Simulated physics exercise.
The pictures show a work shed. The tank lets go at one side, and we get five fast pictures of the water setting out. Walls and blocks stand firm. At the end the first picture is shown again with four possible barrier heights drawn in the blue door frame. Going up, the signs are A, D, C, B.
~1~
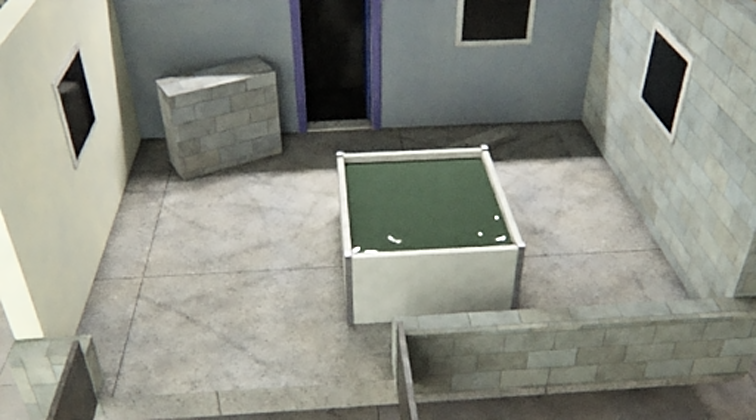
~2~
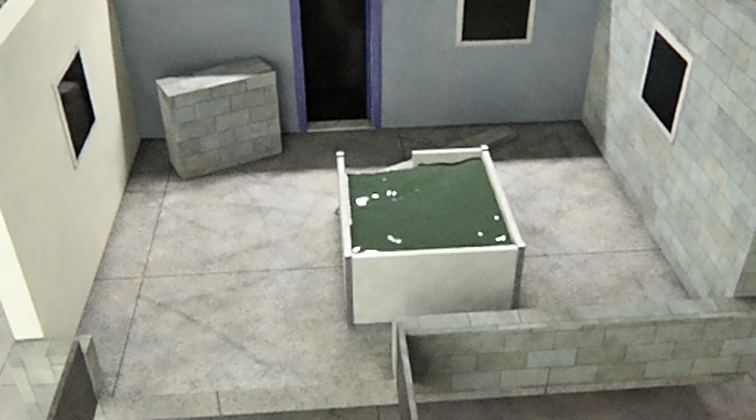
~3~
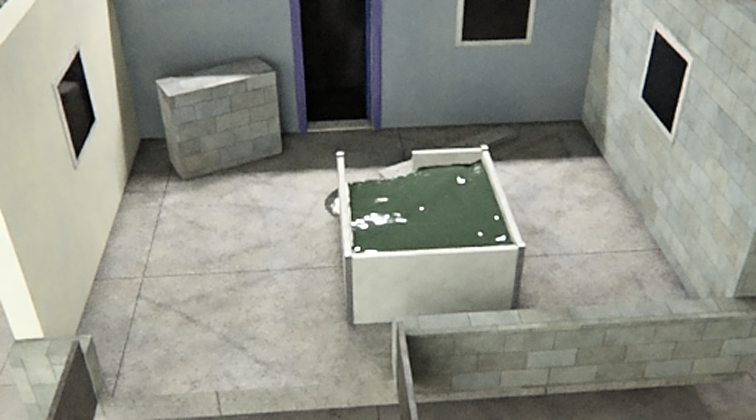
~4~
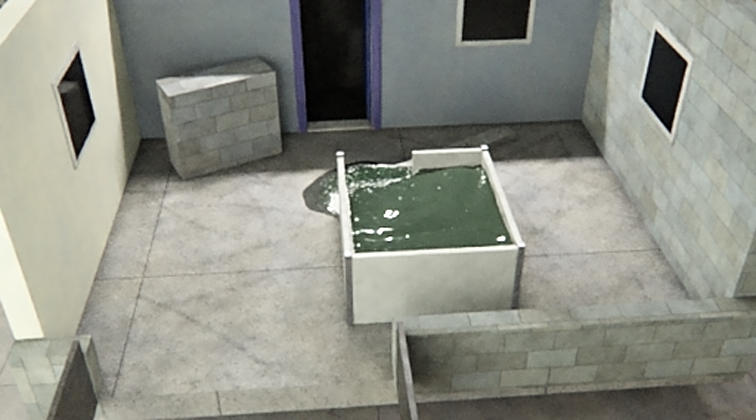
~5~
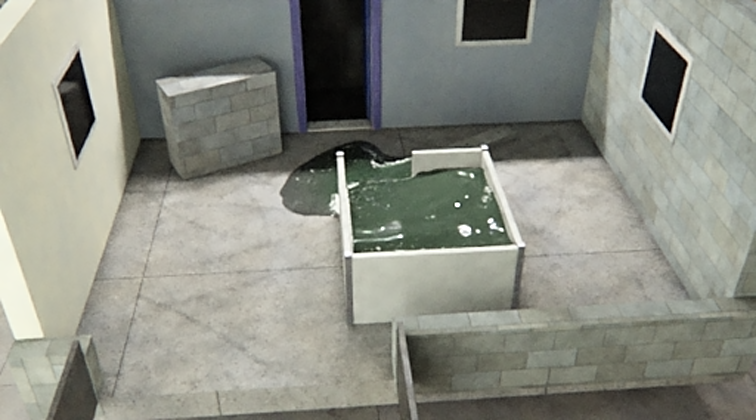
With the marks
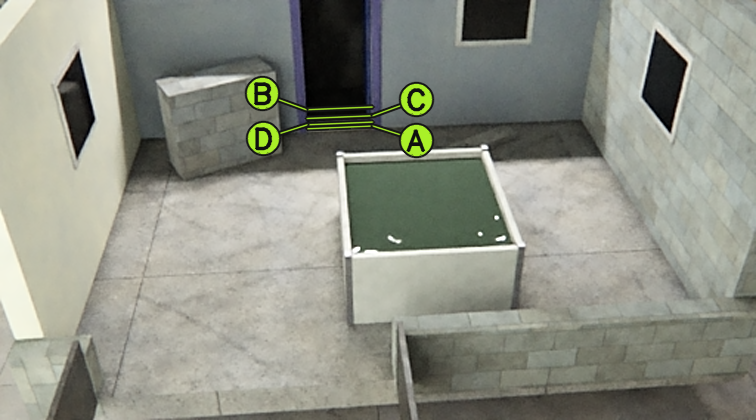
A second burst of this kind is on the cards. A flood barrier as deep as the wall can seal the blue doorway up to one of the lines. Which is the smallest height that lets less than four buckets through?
The limit is B.
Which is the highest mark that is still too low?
C.
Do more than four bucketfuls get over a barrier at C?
Yes, that goes wrong.
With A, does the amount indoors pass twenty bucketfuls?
Yes.
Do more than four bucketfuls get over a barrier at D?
Yes, that goes wrong.
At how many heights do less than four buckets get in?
One of the four.
On the marked copy, A at (340, 127); B at (339, 108); C at (339, 117); D at (340, 123); from the bottom up A, D, C, B.
Choosing A, dozens of bucketfuls pour in.
Choosing B, a bucket or two gets in.
Choosing C, about 14 bucketfuls get in.
Choosing D, dozens of bucketfuls pour in.
